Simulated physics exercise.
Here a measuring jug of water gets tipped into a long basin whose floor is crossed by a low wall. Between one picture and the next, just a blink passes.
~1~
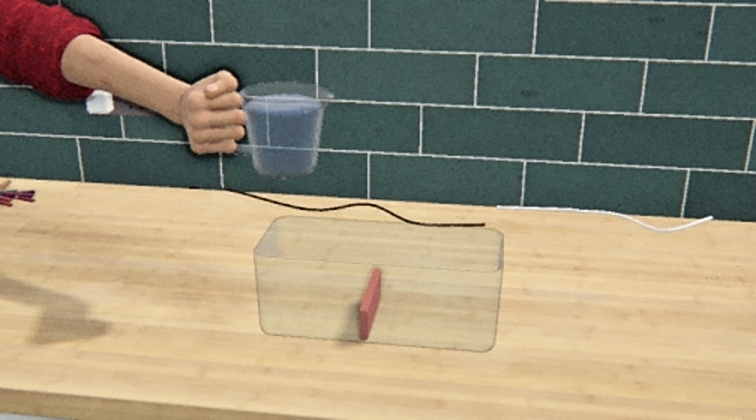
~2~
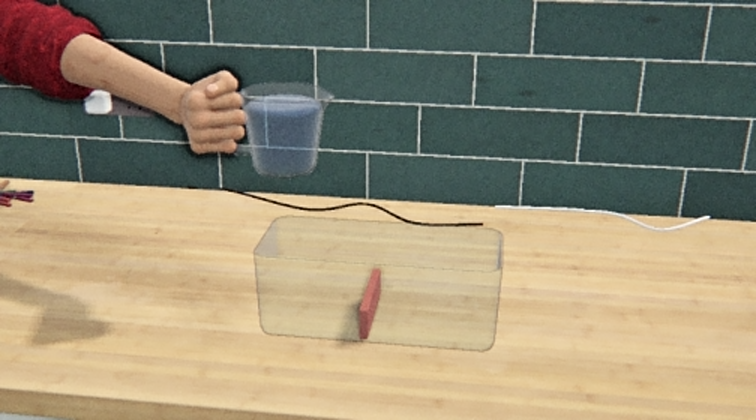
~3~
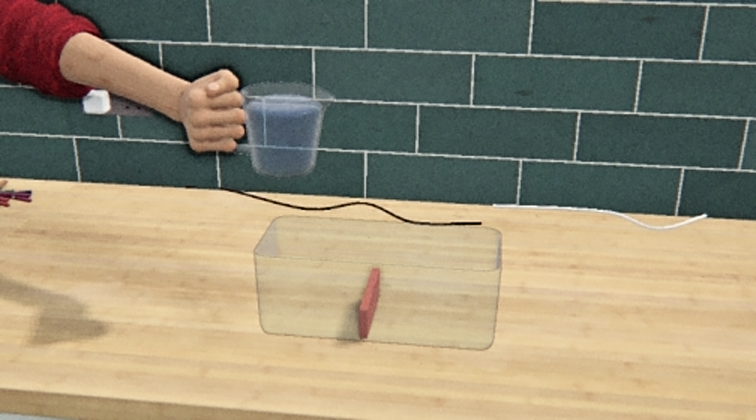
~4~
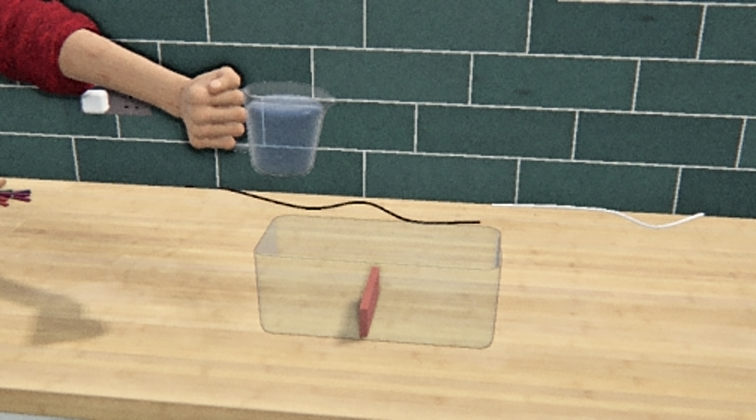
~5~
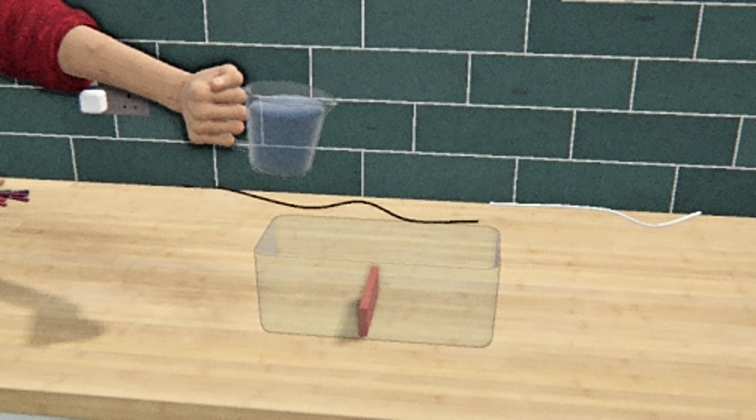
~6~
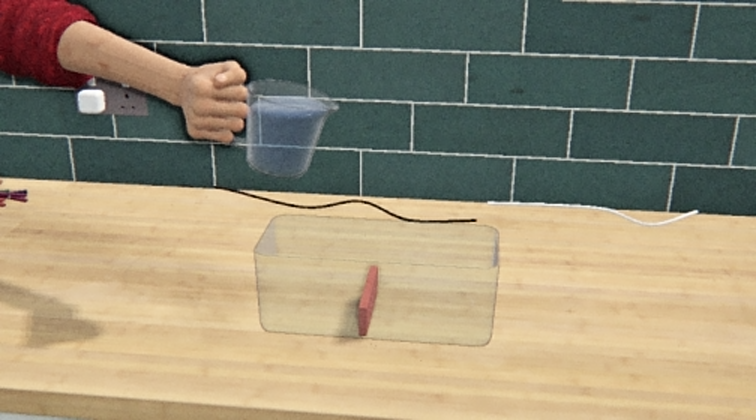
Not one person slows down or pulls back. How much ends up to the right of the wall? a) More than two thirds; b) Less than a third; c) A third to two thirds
More than two thirds.
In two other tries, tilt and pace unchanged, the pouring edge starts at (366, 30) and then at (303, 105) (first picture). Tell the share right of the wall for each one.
You'd see around 90 per cent, and then around 15 per cent.
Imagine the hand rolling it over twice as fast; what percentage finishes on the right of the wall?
Roughly 50 percent.
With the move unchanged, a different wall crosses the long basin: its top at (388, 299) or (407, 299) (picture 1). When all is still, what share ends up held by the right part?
About 50 per cent, then about 15 per cent.
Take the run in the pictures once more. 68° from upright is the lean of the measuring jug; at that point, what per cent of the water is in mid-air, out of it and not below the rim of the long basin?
Roughly 20 percent.
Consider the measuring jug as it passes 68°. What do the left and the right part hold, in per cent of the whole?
So the left part has 0 percent, while the right part has 10.
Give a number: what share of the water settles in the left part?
Close to 25 percent.
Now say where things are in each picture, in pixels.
In the first frame, tilt 0°; pouring edge (334, 96); surface from (248, 101) to (323, 105); the long basin's rim runs from (265, 236) to (503, 252); the wall's top is at (371, 290).
In the second frame, tilt 0°; pouring edge (334, 97); surface from (248, 102) to (323, 106).
In the third frame, tilt 2°; pouring edge (335, 98); surface from (248, 101) to (323, 106).
In the fourth frame, tilt 4°; pouring edge (336, 100); surface from (249, 102) to (324, 106).
In the fifth frame, tilt 7°; pouring edge (338, 103); surface from (251, 103) to (326, 106).
In the sixth frame, tilt 11°; pouring edge (339, 107); surface from (251, 104) to (330, 108).
A moment on, the measuring jug is tipped part way and 67 per cent is still to pour, 0 is left of the wall and 11 right of it.
Next, the measuring jug is tipped right over and 8 per cent is still to pour, 9 is left of the wall and 72 right of it.
Then the measuring jug is tipped right over and 0 per cent is still to pour, 23 is left of the wall and 76 right of it.
Later the measuring jug is tipped right over and 0 per cent is still to pour, 23 is left of the wall and 76 right of it.
At rest 23 per cent lies left of the wall, 76 right of it and 1 outside.
